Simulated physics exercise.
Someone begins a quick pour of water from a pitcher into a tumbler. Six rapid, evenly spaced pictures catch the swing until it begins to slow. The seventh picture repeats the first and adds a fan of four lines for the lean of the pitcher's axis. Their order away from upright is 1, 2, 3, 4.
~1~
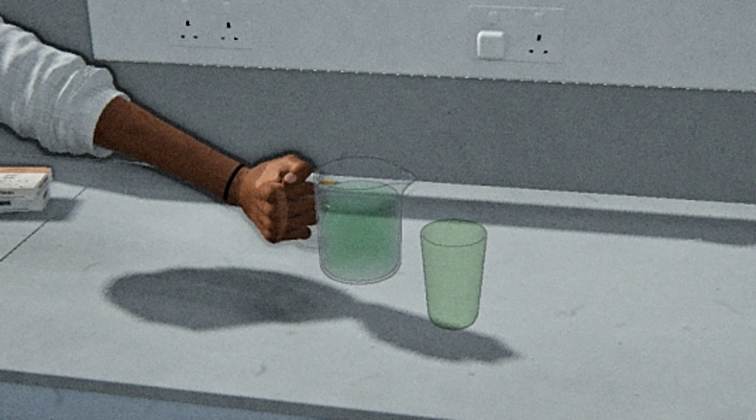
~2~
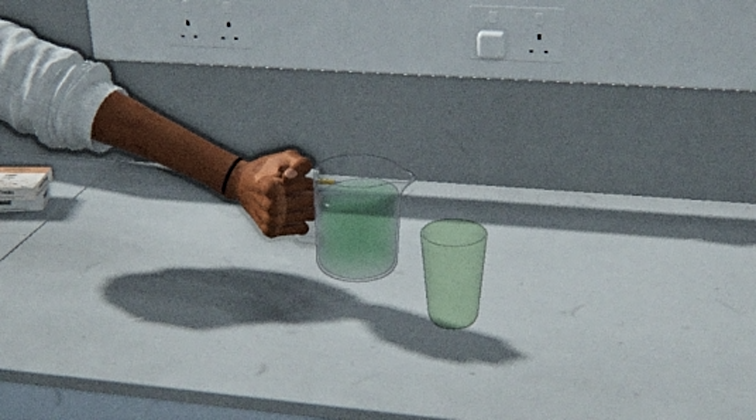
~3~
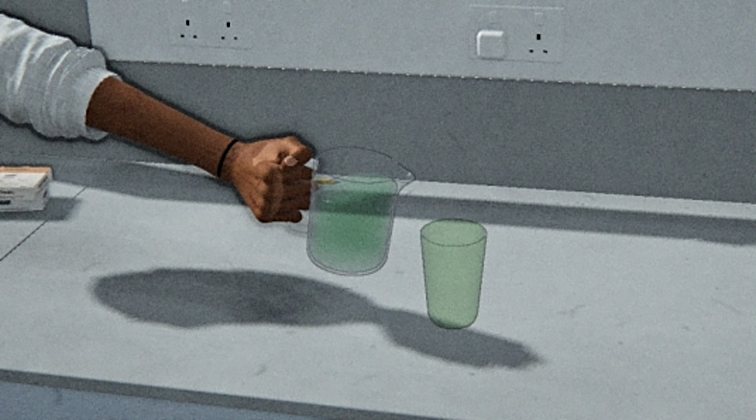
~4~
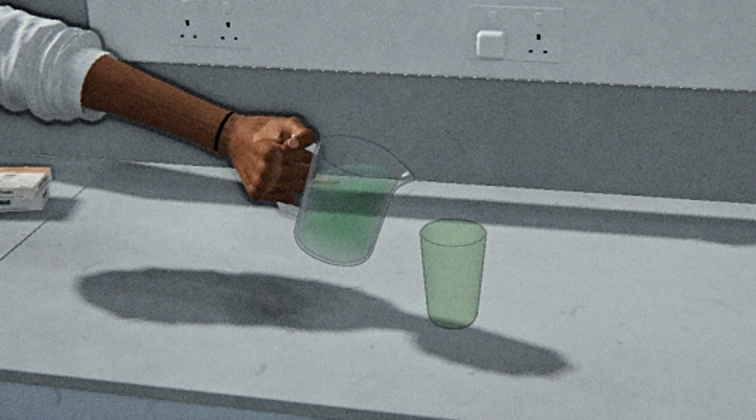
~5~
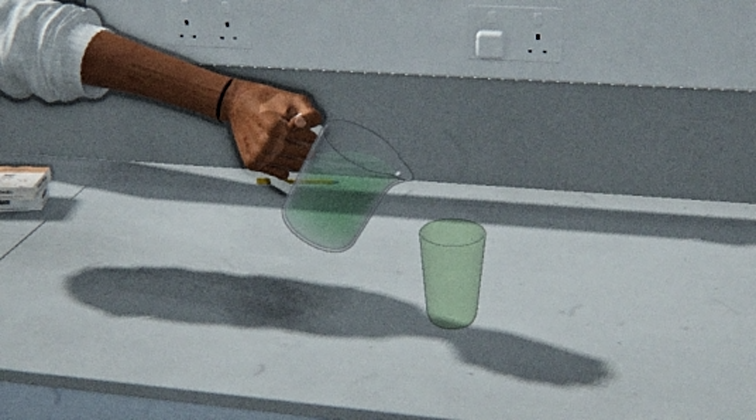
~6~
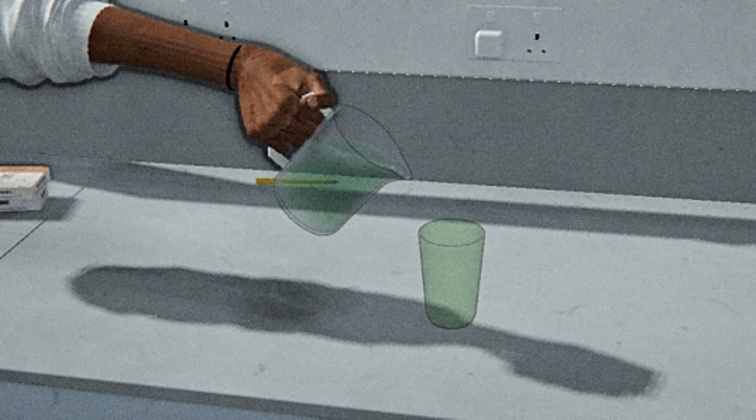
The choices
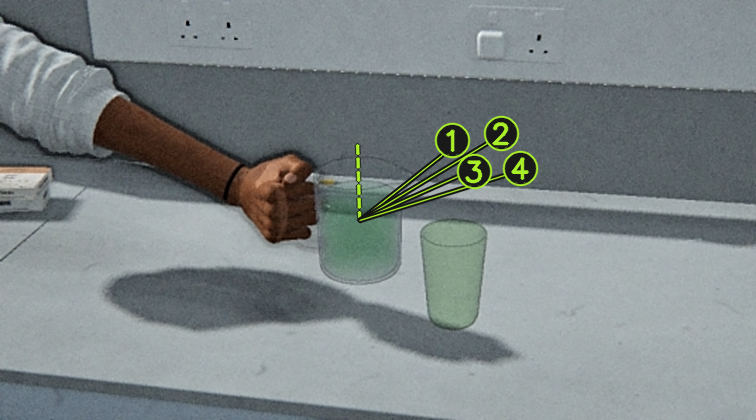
A hand lifted a clear pitcher of green-tinted water slightly and tipped it steadily to the right, its lip near a green tumbler on the counter, though no water had come out yet.
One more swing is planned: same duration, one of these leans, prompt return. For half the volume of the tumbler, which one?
Tilt 3.
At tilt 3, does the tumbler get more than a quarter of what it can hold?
Yes, clearly.
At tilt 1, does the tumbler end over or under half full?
Under half.
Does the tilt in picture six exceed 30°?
Yes.
On the marked copy, 1 at (442, 155); 2 at (487, 143); 3 at (457, 176); 4 at (504, 175).
With 1, the tumbler ends with about 27 % of what it can hold.
With 2, the tumbler ends with about 37 % of what it can hold; 3 % of the water is spilt.
With 3, the tumbler ends with about 49 % of what it can hold; 5 % of the water is spilt.
With 4, the tumbler ends with about 64 % of what it can hold; 8 % of the water is spilt.
